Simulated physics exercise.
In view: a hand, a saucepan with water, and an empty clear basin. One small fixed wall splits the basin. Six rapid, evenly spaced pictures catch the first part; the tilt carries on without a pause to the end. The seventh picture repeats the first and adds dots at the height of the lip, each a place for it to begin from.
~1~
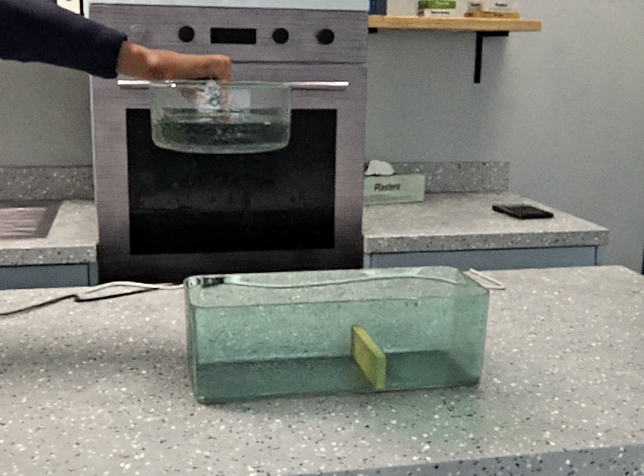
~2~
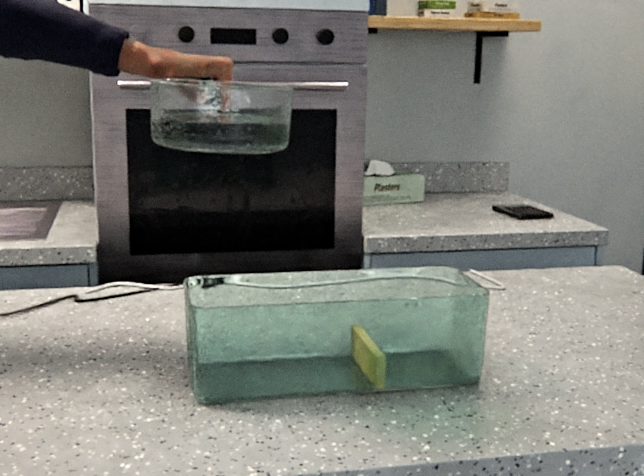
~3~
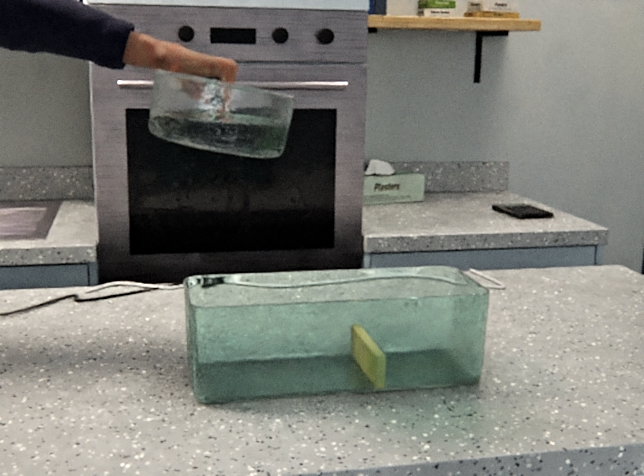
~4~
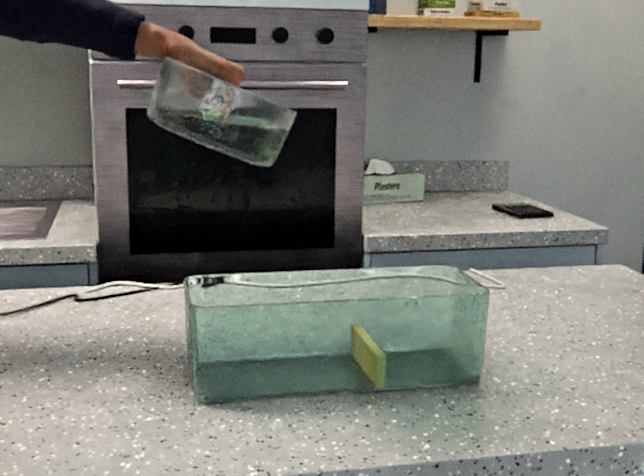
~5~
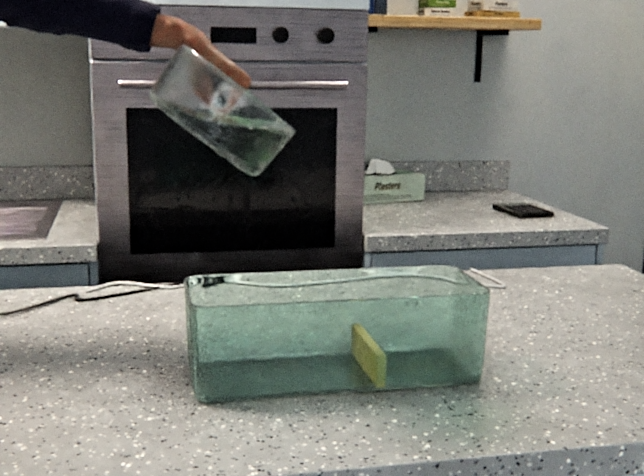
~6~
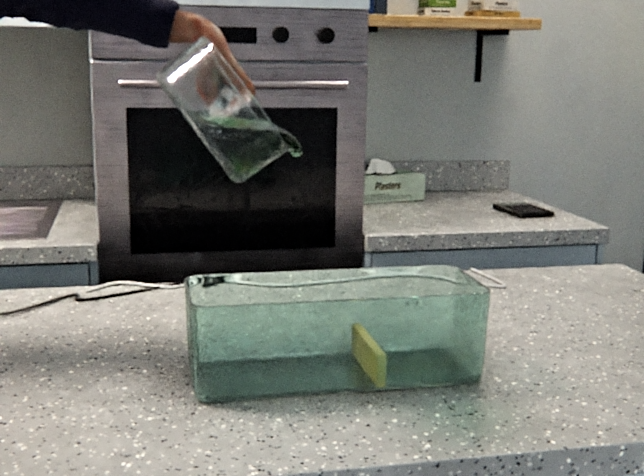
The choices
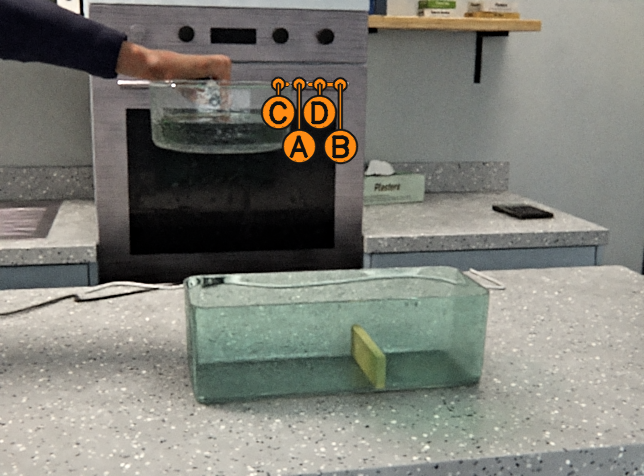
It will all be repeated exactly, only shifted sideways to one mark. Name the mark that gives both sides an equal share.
B.
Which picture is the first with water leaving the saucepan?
Picture 6.
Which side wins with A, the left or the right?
The left one.
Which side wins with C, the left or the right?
The left one.
On the marked copy, A at (299, 84); B at (340, 84); C at (278, 84); D at (319, 84).
With A, about 88 % ends left of the wall and 7 % right of it; 5 % is lost outside.
With B, about 49 % ends left of the wall and 48 % right of it; 3 % is lost outside.
With C, about 82 % ends left of the wall and 12 % right of it; 6 % is lost outside.
With D, about 76 % ends left of the wall and 22 % right of it.
